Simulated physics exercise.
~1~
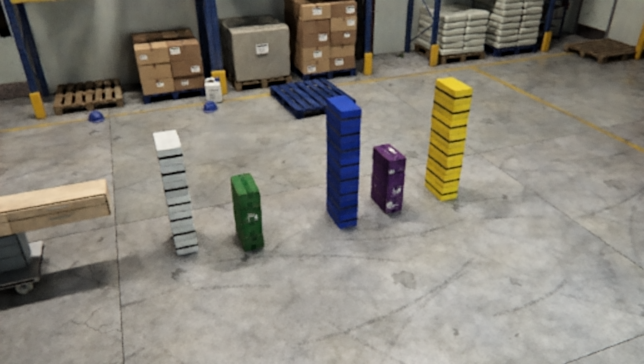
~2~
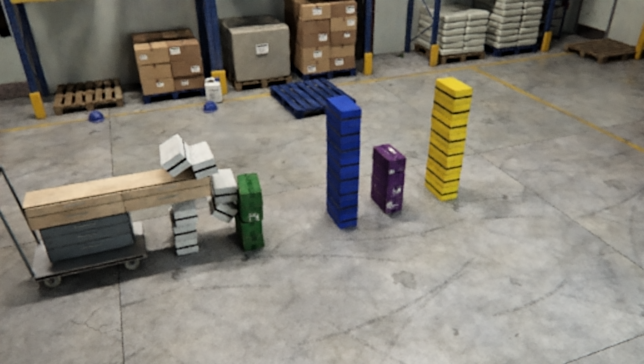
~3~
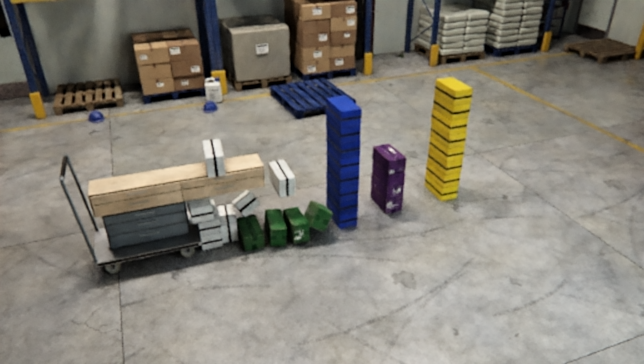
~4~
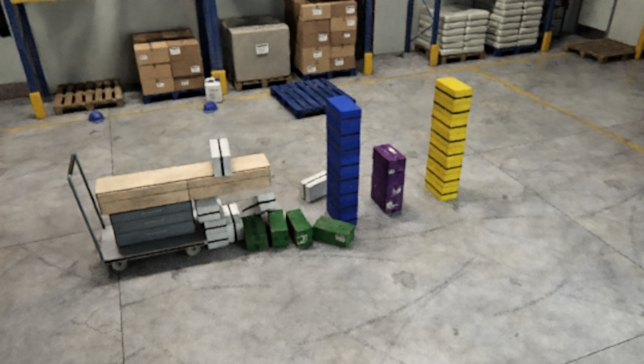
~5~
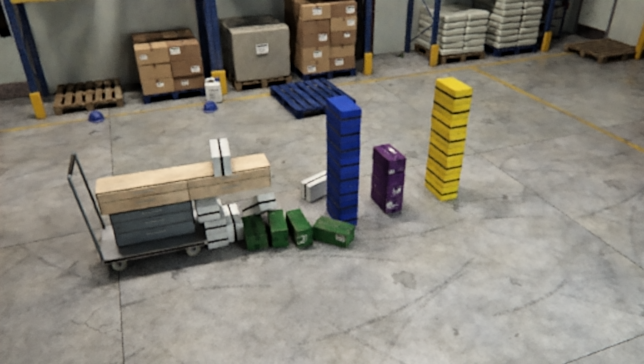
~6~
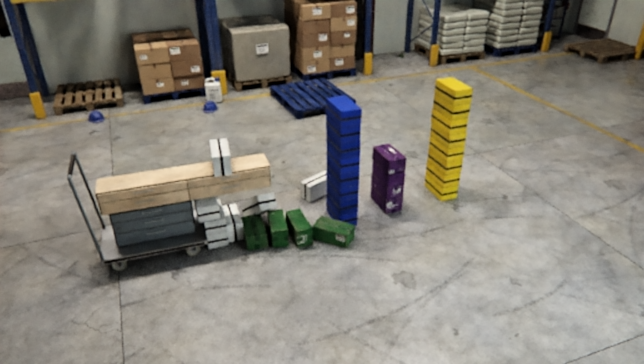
Loaded trolley rolling right into a pale parcel column, toppling it and the green one, then stopping short of standing blue, purple and yellow stacks.
